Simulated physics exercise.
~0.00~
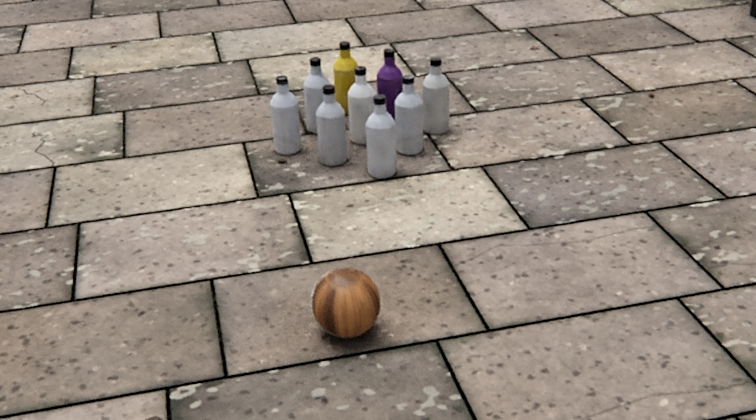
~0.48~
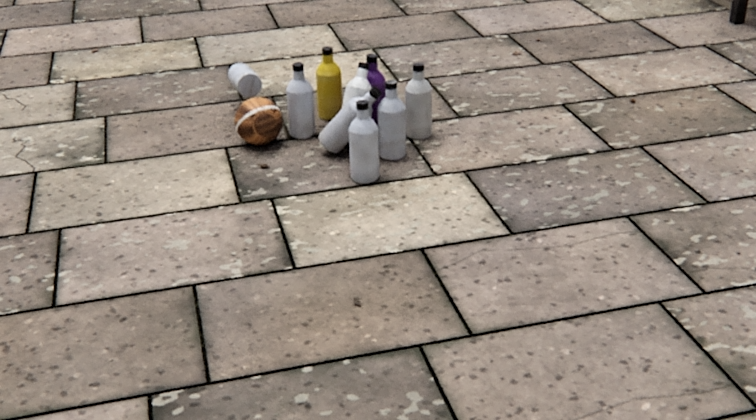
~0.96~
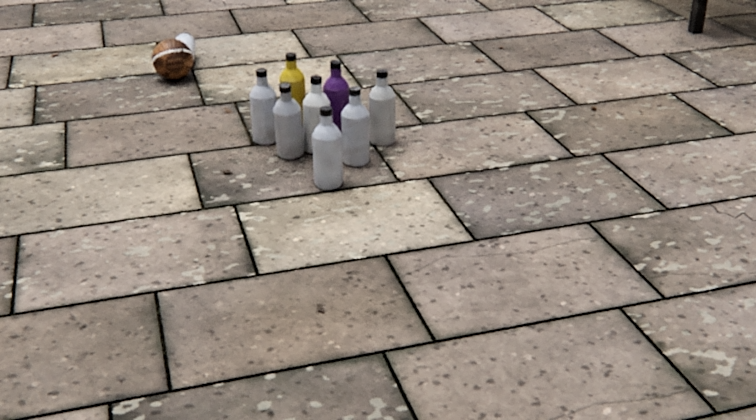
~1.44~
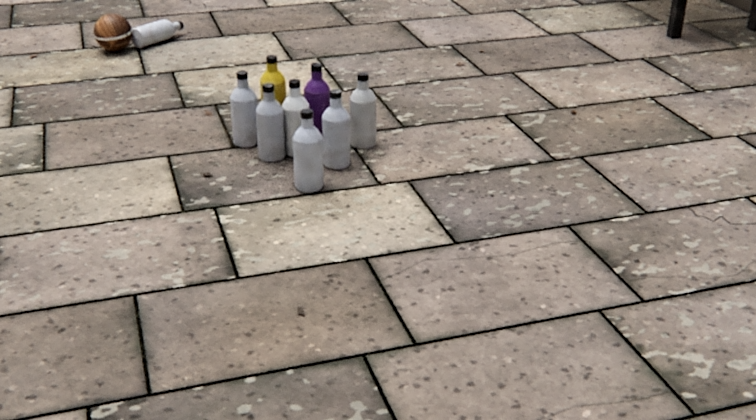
Capped bottles standing in a cluster on stone paving as a wooden ball rolls in, knocking one white bottle away and leaving the rest upright.
